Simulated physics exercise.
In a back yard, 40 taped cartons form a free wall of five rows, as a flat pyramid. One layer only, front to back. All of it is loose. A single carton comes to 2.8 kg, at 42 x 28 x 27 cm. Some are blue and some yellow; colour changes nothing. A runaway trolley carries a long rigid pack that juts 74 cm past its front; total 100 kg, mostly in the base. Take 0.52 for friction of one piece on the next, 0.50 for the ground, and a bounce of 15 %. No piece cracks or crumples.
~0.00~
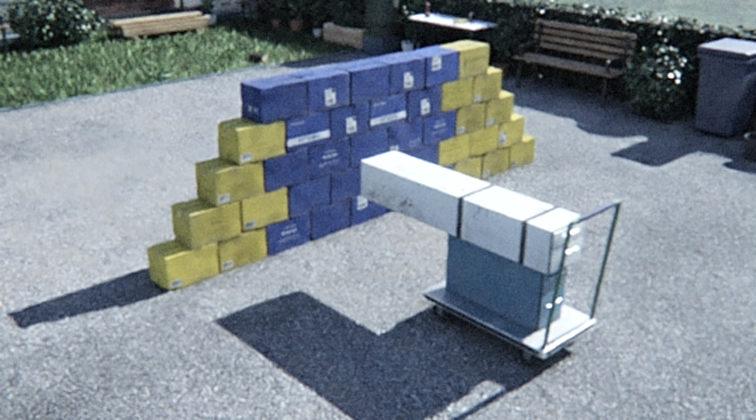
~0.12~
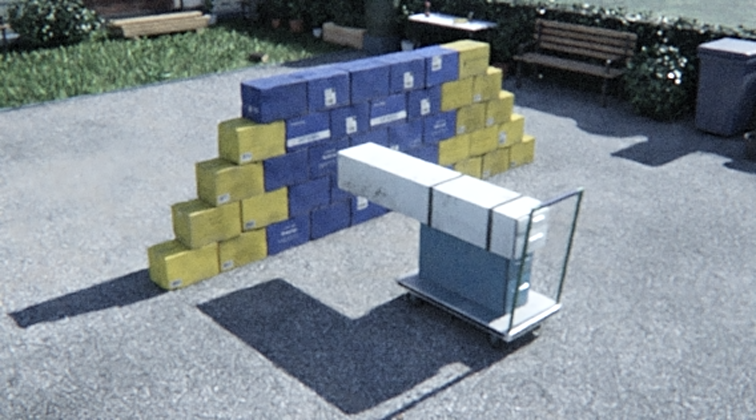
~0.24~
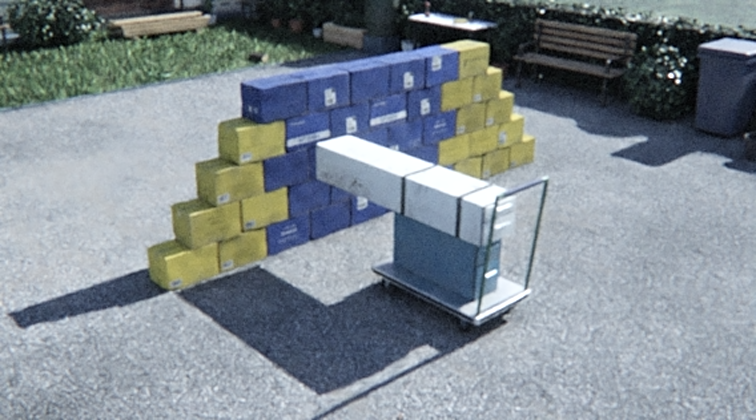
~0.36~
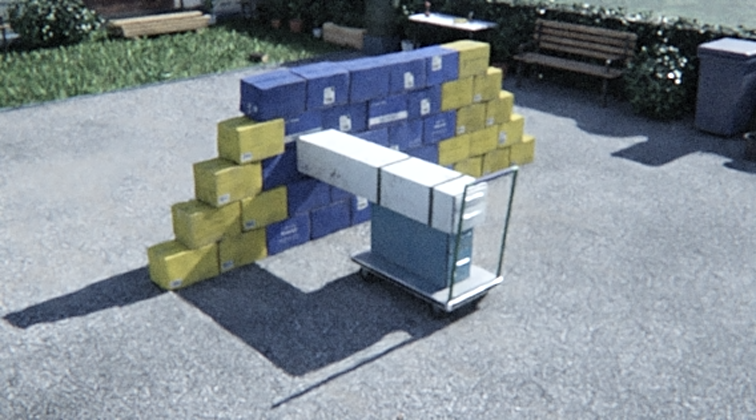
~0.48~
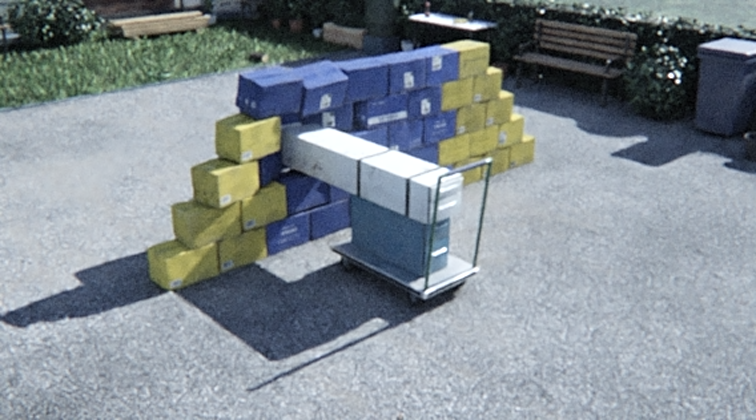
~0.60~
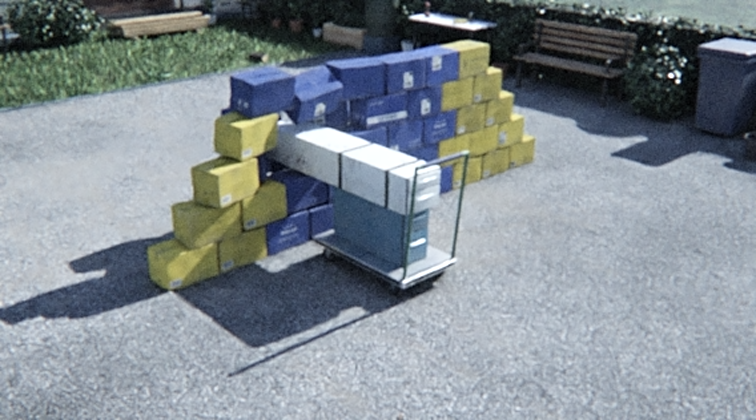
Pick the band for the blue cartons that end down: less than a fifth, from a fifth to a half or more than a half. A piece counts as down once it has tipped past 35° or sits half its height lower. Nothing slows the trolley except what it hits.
It comes to between a fifth and a half.
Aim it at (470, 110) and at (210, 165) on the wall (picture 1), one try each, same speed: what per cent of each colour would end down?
Yellow 20 then 10, blue 0 then 0 per cent.
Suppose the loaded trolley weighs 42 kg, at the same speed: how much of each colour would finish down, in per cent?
In that case yellow 10, blue 30 per cent.
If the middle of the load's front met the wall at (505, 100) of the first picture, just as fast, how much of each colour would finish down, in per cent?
In that case yellow 30, blue 0 per cent.
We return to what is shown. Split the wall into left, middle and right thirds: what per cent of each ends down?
In per cent: Left 40, middle 30, right 0.
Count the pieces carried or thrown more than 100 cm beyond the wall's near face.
Roughly 6 of them.
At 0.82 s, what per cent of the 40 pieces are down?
At that moment 10 per cent.
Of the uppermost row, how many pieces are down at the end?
3 from that row.
After 0.82 s, load 85 cm past the wall's line, still rolling; 4 of the 23 blue cartons down (4 of 40 in all colours); top blue carton unmoved.
After 1.12 s, load 1.16 m past the wall's line, still rolling; 5 of the 23 blue cartons down (5 of 40 in all colours); top blue carton unmoved.
After 1.68 s, load 1.48 m past the wall's line, still rolling; 7 of the 23 blue cartons down (8 of 40 in all colours); top blue carton unmoved.
In the end (2.8 s), load 1.56 m past the wall's line, stopped; 8 of the 23 blue cartons down (9 of 40 in all colours); top blue carton unmoved; top yellow carton unmoved. That is 35 per cent. From the last view, middles, top blue carton near (431, 66), top yellow carton near (463, 60).
